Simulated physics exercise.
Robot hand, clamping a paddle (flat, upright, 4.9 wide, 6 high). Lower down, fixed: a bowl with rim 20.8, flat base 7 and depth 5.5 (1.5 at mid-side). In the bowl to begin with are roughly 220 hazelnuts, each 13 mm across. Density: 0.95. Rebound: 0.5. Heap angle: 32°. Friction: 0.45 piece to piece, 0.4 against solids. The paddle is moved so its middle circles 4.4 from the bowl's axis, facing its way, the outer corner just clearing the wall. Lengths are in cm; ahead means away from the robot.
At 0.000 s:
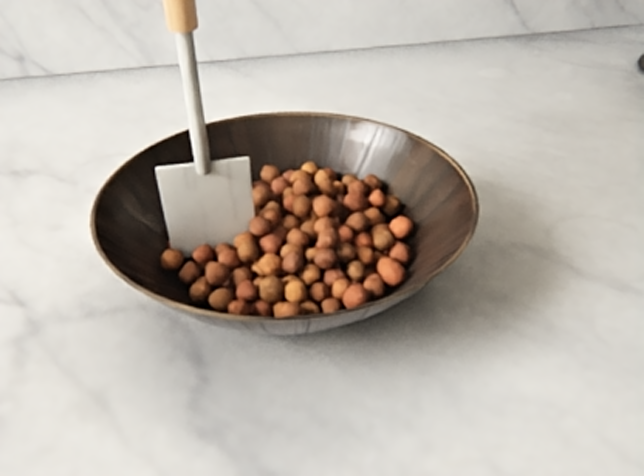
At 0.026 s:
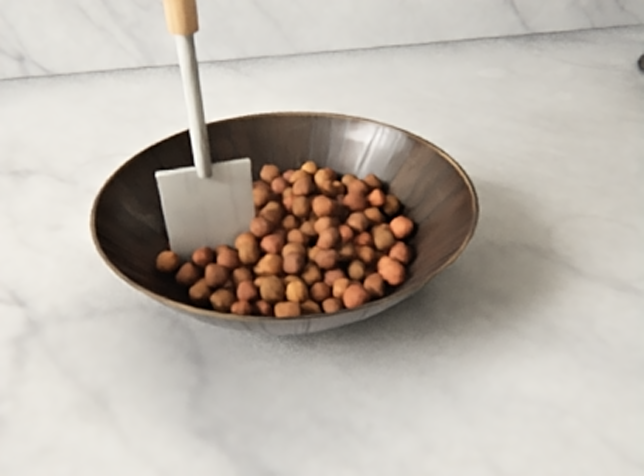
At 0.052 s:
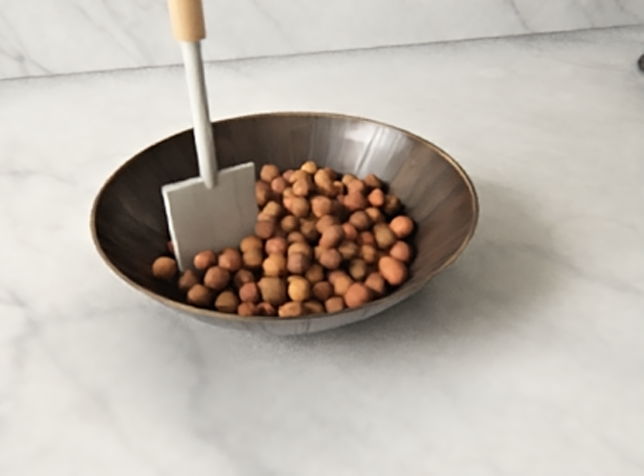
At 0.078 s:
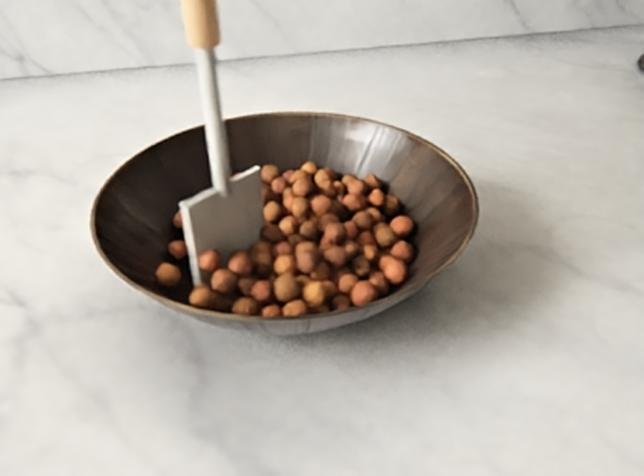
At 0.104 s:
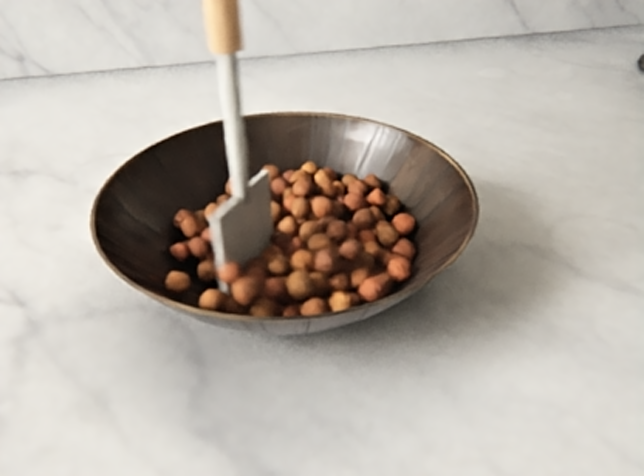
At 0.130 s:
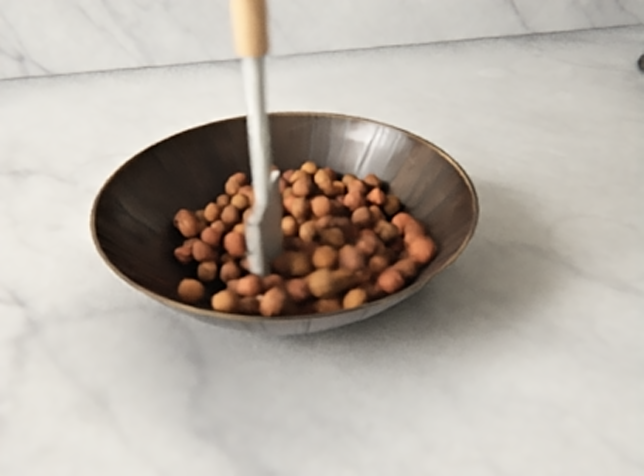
In the video, a pale flat paddle with a wooden handle stands in a dark bowl of round brown nuts on a marble surface, then sweeps rightward through them while turning edge-on, pushing some toward the right side.
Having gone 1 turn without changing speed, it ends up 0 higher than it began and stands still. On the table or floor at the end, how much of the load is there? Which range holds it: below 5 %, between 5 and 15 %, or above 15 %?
It lies between 5 and 15 %.
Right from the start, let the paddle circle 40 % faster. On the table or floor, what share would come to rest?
My guess is about 30 per cent.
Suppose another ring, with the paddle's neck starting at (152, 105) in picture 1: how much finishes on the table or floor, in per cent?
Close to 0 in a hundred.
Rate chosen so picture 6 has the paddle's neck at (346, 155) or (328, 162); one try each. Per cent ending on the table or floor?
About 50 and 40 %.
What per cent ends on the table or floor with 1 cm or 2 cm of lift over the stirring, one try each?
That gives about 5 per cent and 5 per cent, in order.
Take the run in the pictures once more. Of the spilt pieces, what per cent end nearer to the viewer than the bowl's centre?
Near 10 in a hundred.
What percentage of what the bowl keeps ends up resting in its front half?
It comes to near 60 percent.
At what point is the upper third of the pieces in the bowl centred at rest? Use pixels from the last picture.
Centre of top third: Approx. (228, 259).
After 0.31 s, 179° round, highest piece 7 above the table; 213 in the bowl, 2 in flight or on the tool.
After 0.50 s, 292° round, highest piece 7 above the table; 200 in the bowl, 9 on the table or floor, 6 in flight or on the tool.
After 0.79 s, 0° round, highest piece 5 above the table; 194 in the bowl, 20 on the table or floor, 1 in flight or on the tool.
After 1.49 s, 0° round, highest piece 5 above the table; 194 in the bowl, 21 on the table or floor.
In the end, 194 in the bowl, 21 on the table or floor. That is 10 % on the table or floor.
